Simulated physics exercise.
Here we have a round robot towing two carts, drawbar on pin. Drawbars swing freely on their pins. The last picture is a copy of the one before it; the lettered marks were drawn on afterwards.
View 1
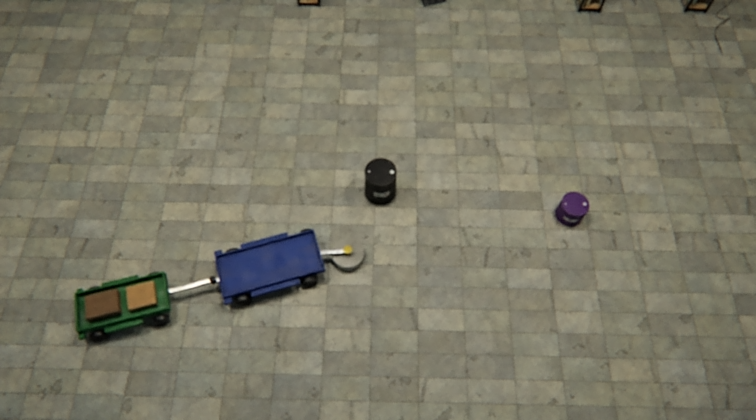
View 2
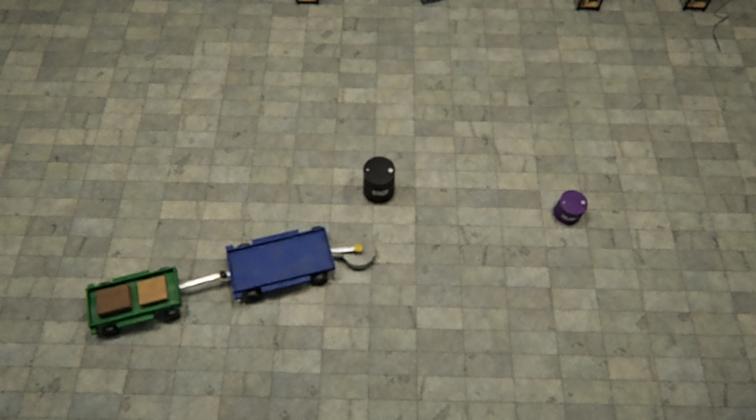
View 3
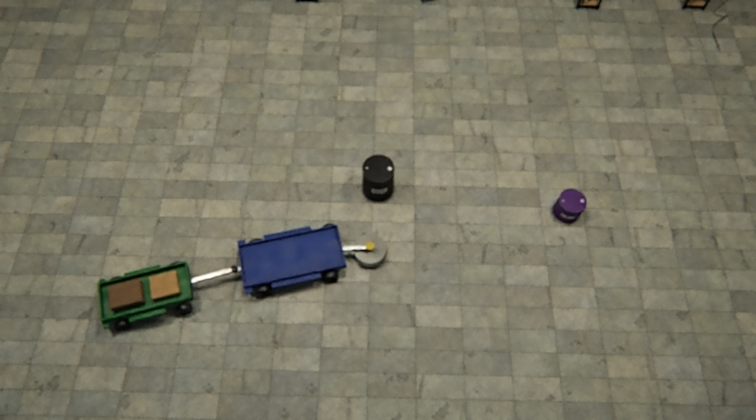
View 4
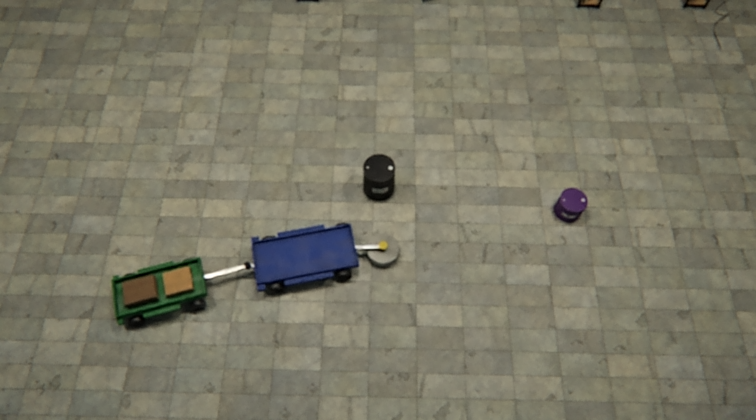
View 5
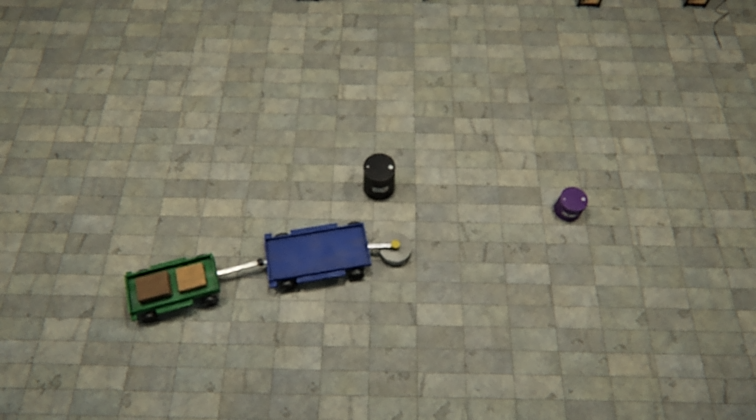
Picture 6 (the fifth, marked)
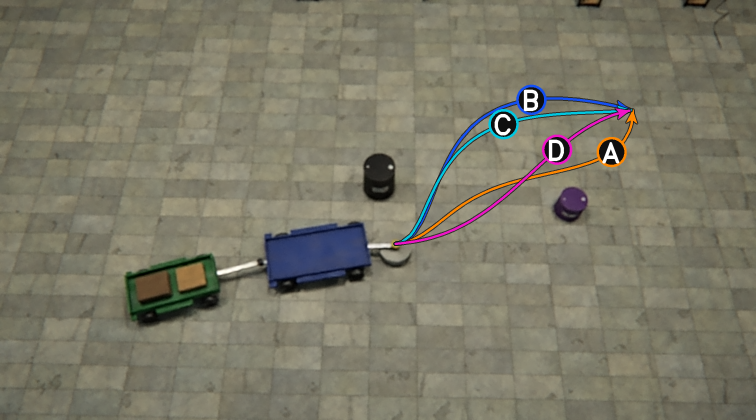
At first, a small round robot sits at the right end of a blue cart and a green cart on a tiled floor, below and left of a black drum. It then tows both carts steadily rightward, passing below the drum, while the drum and a purple tub stay put.
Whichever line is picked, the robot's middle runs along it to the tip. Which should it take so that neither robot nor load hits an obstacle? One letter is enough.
Choose route D.
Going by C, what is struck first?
First the black drum.
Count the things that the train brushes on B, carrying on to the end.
It touches one.
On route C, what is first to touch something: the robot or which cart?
The blue cart.
On the marked copy, A from (396, 244) via (530, 178) to (633, 110); B from (396, 244) via (480, 120) to (629, 109); C from (396, 244) via (485, 132) to (631, 110); D from (396, 244) via (524, 180) to (629, 111).
Taking D. A third of the way, robot (492, 210), last cart (285, 260).
Two thirds of the way, robot (562, 148), last cart (394, 235).
When it is over, robot (630, 115), last cart (474, 200); nothing has been touched.
As for the rest, A meets the purple tub; B meets the black drum; C meets the black drum.
